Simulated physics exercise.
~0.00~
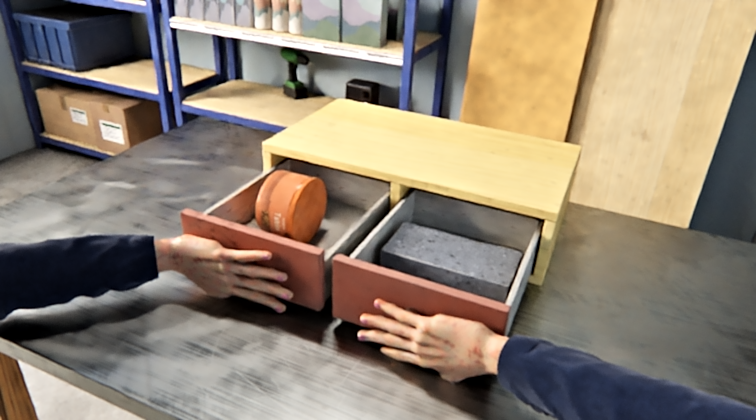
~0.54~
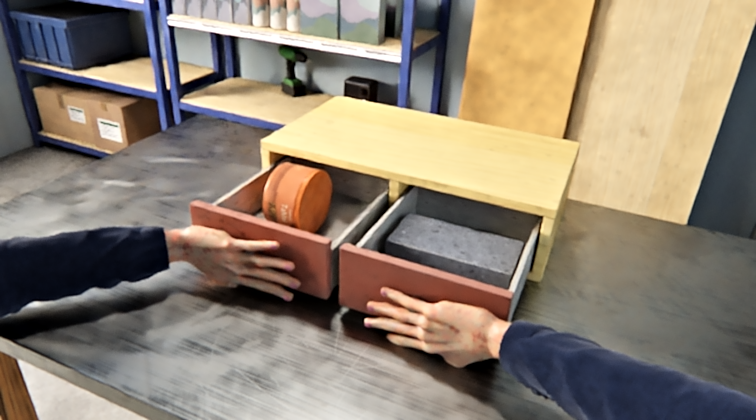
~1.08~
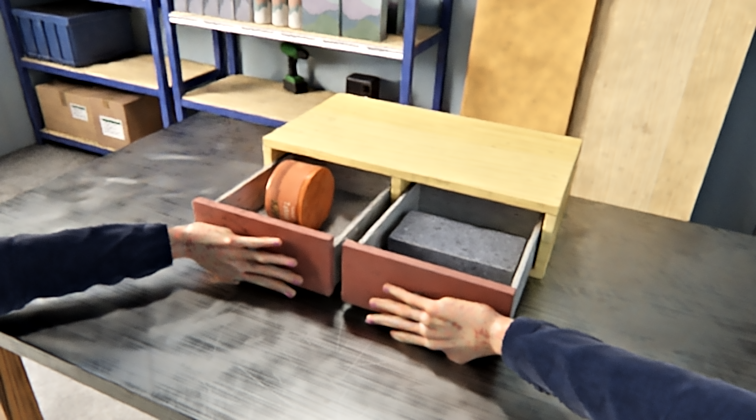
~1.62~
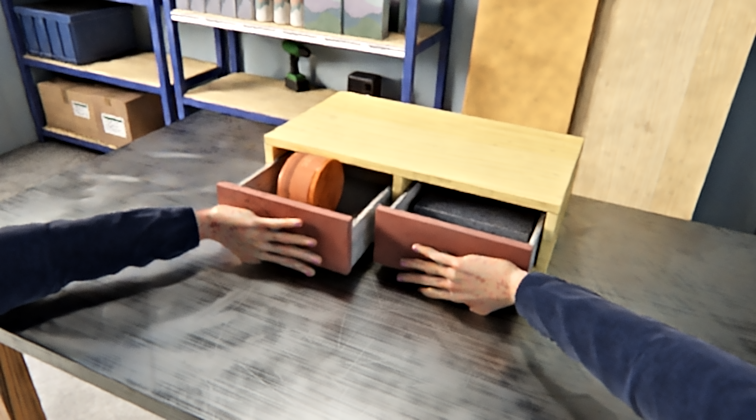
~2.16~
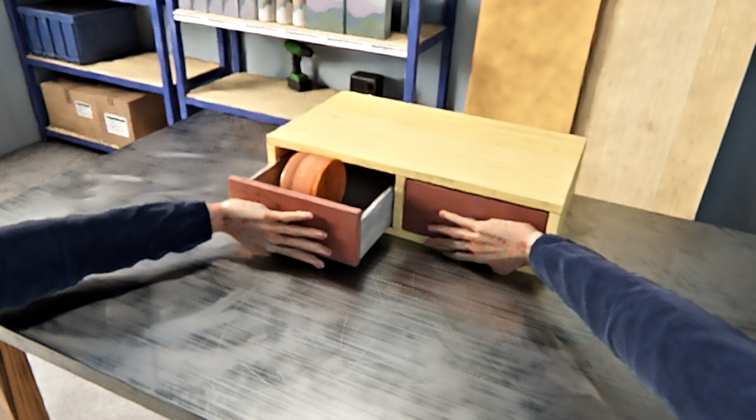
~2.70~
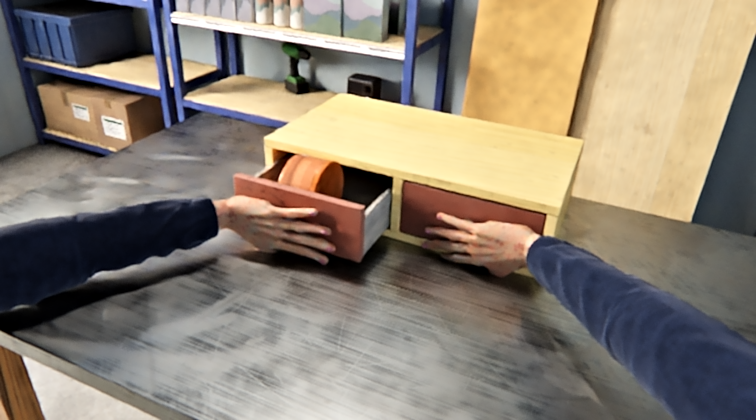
Two drawers are pushed inward by hands; the right shuts, the left stays ajar.
